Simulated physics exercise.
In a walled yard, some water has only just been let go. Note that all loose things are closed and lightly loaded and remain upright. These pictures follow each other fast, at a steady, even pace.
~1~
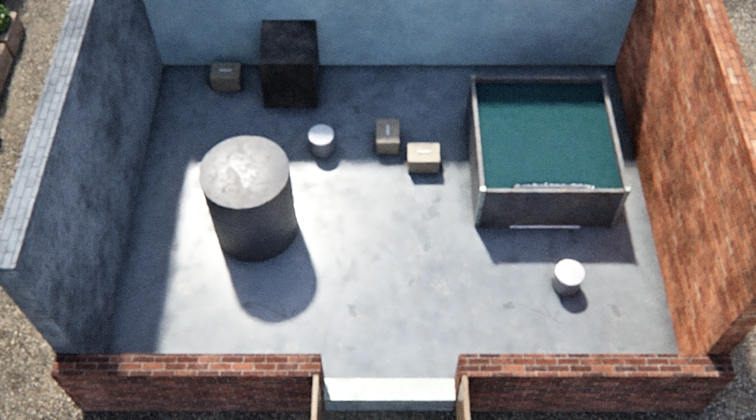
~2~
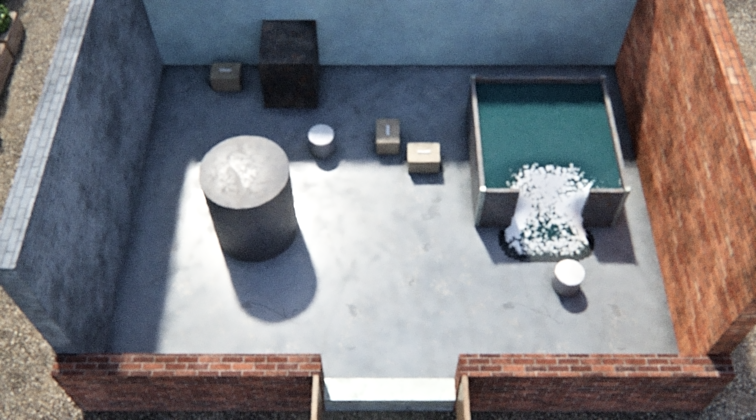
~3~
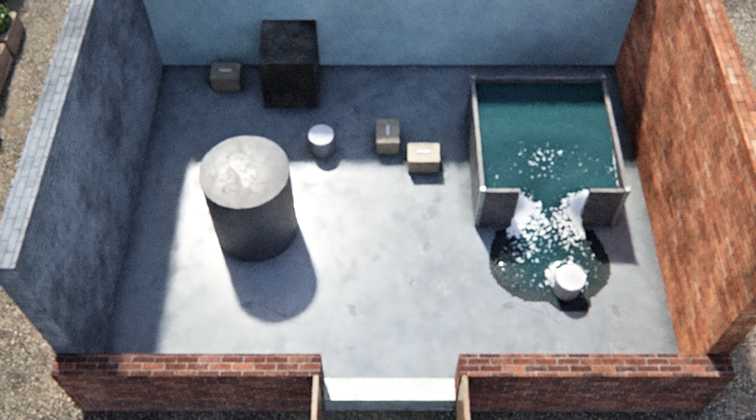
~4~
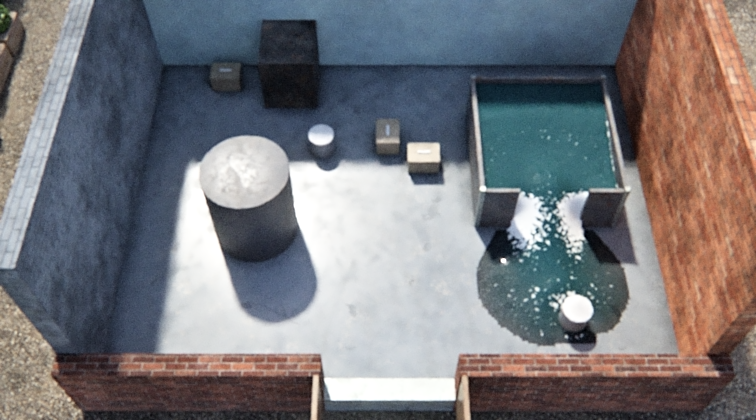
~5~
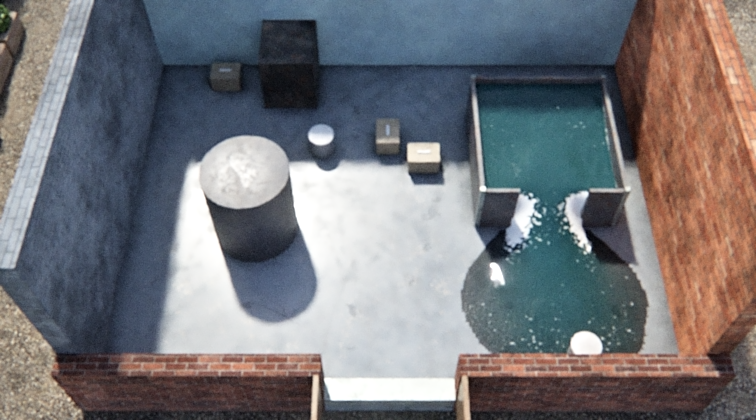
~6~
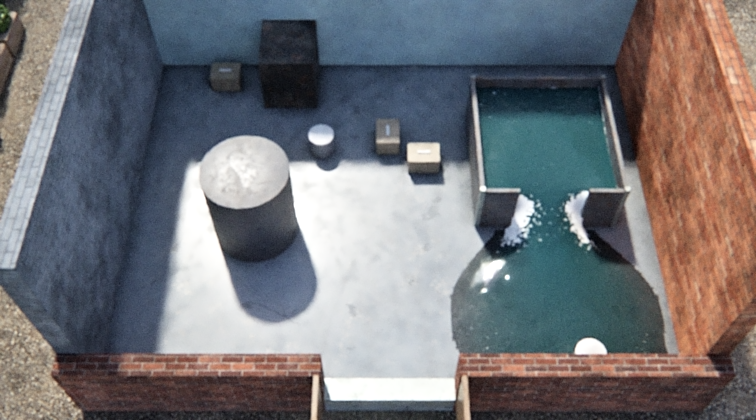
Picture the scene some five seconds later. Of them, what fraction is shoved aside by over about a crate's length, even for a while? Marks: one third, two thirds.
Looks to me like under one in three get shifted a long way.
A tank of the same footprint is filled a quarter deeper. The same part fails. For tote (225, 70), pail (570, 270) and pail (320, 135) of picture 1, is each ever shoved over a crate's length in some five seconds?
In the order you named them: Stayed within the threshold, went past the threshold, stayed within the threshold.
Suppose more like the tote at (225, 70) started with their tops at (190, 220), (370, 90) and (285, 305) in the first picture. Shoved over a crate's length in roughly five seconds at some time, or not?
Twin one: Barely shifts; twin two: Barely shifts; twin three: Slides well clear.
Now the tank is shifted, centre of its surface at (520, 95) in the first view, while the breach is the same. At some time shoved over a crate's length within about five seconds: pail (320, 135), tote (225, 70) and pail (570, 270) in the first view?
The first: Did not travel far; the second: Did not travel far; the third: Travelled far enough.
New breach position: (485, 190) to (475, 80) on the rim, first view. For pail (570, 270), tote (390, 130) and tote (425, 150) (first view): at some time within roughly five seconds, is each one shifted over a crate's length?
The first: Never got that far; the second: Got that far; the third: Got that far.
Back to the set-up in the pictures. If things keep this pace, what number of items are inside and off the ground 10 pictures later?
1.
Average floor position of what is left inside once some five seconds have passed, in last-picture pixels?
I'd say roughly (389, 121).
A moment on, 1 of 5 are well off their spots; 1 afloat.
Next, 1 of 5 are well off their spots; 1 afloat.
Later, 1 of 5 are well off their spots; 1 afloat.
In the end, 1 of 5 are well off their spots, and 1 have been at some point; 1 afloat.
